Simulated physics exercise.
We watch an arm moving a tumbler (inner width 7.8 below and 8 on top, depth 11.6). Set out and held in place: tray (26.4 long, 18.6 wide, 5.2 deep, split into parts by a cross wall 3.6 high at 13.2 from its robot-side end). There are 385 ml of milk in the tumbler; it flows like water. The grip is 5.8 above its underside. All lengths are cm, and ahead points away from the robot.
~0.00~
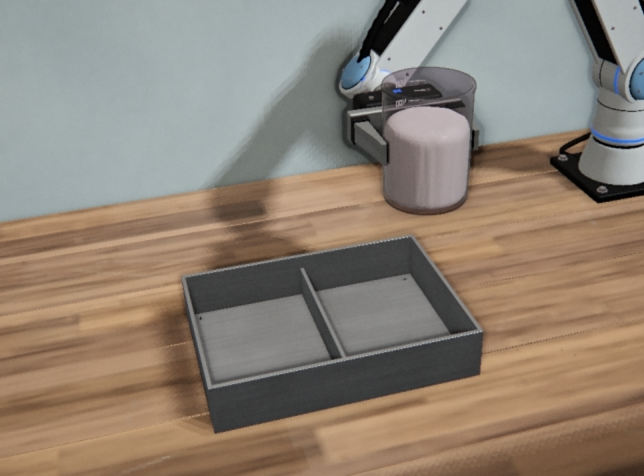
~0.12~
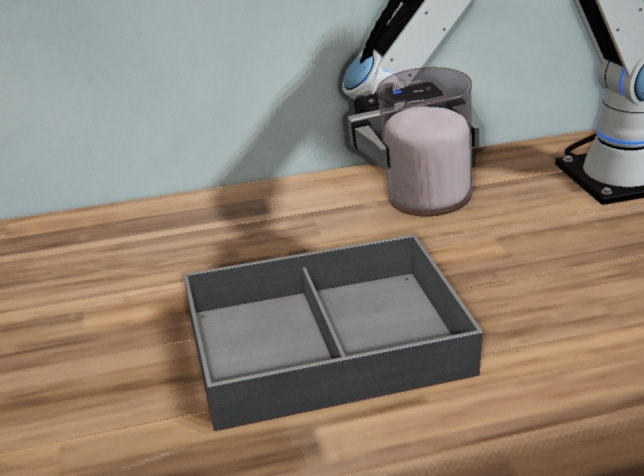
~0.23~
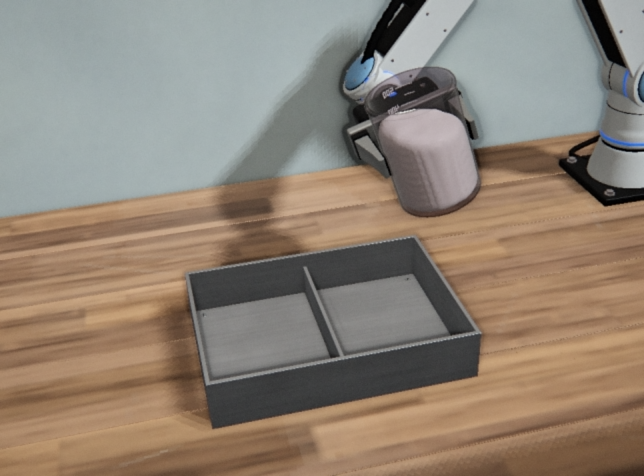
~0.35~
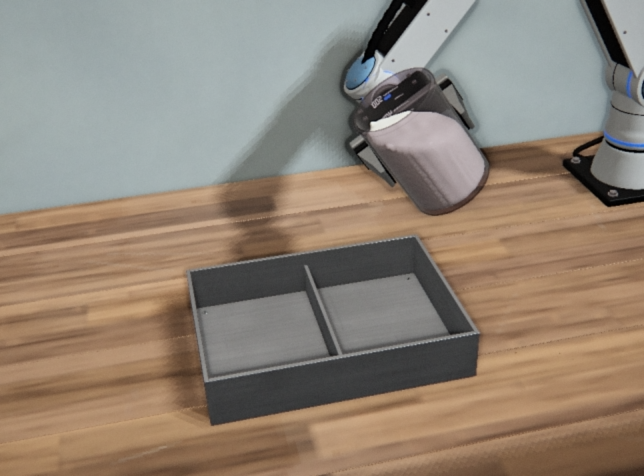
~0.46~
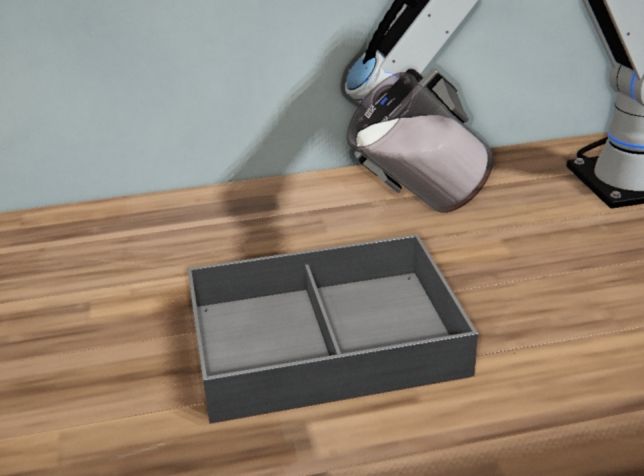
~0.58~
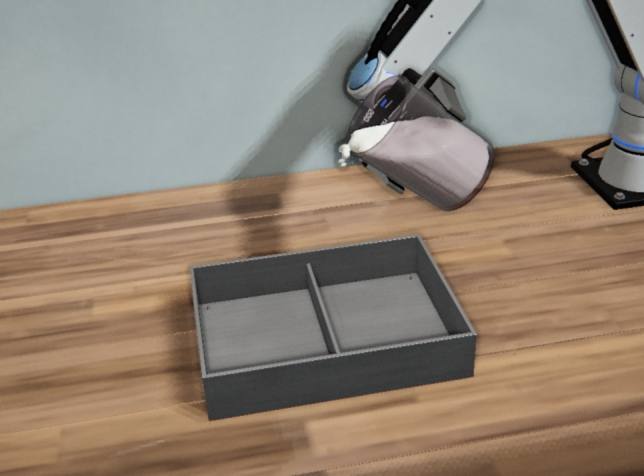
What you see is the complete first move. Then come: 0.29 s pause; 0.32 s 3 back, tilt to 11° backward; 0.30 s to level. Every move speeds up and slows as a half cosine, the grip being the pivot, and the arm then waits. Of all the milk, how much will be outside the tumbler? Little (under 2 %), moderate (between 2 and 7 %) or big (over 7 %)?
Outside the tumbler the share is moderate, between 2 and 7 %.
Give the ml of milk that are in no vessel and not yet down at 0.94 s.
Some 5 ml.
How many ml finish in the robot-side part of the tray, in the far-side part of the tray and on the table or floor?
About 10, 5, 0 ml.
By 0.94 s, tilted 42° forward, liquid up to 24 above the table; 375 ml in the tumbler, 5 ml in the robot-side part, 5 ml in the far-side part, 5 ml in the air or running down outside.
By 1.31 s, tilted 7° backward, liquid up to 25 above the table; 370 ml in the tumbler, 10 ml in the robot-side part, 5 ml in the far-side part.
By 1.69 s, level, liquid up to 25 above the table; 370 ml in the tumbler, 10 ml in the robot-side part, 5 ml in the far-side part.
By 2.49 s, level, liquid up to 24 above the table; 370 ml in the tumbler, 10 ml in the robot-side part, 5 ml in the far-side part.
Final state, 370 ml in the tumbler, 10 ml in the robot-side part, 5 ml in the far-side part. That is 4 % outside the tumbler.
